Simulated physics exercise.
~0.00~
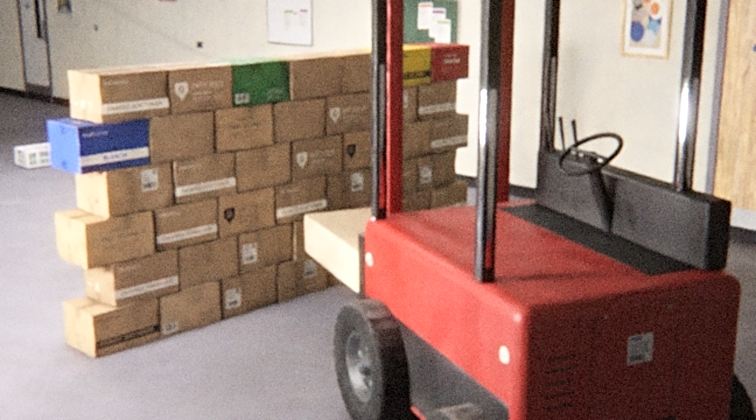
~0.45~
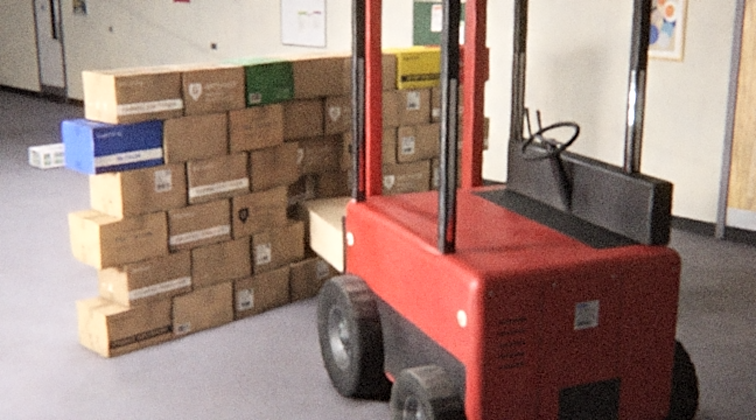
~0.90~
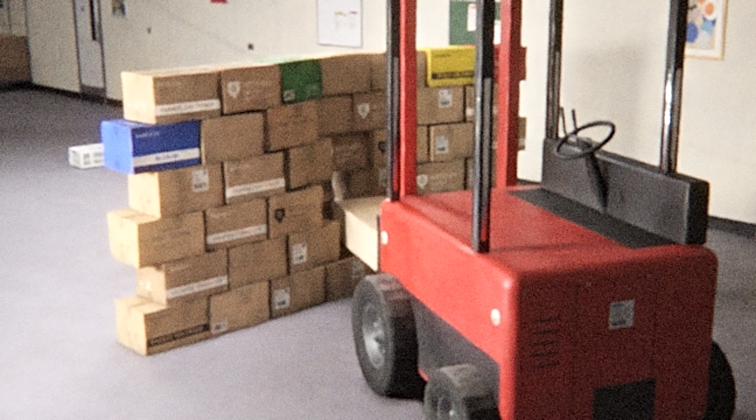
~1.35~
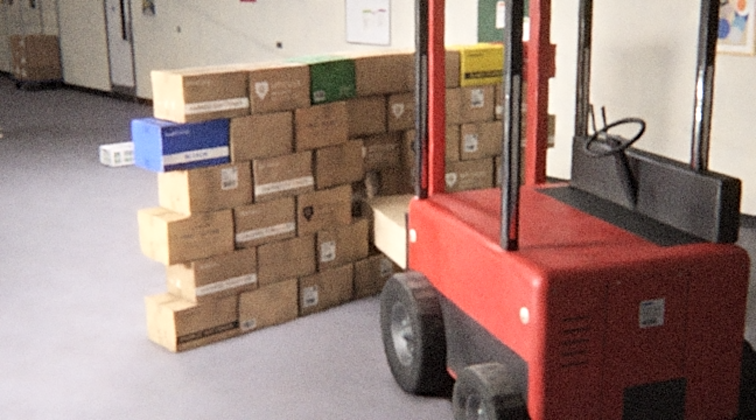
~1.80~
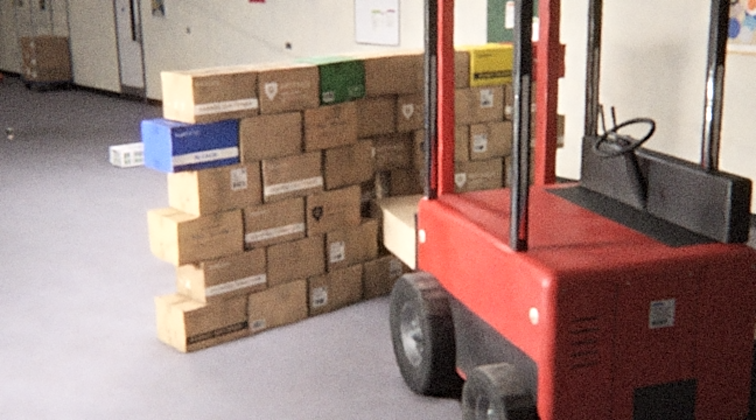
A red forklift pushes a pale box into a carton wall, which shifts but stays standing.
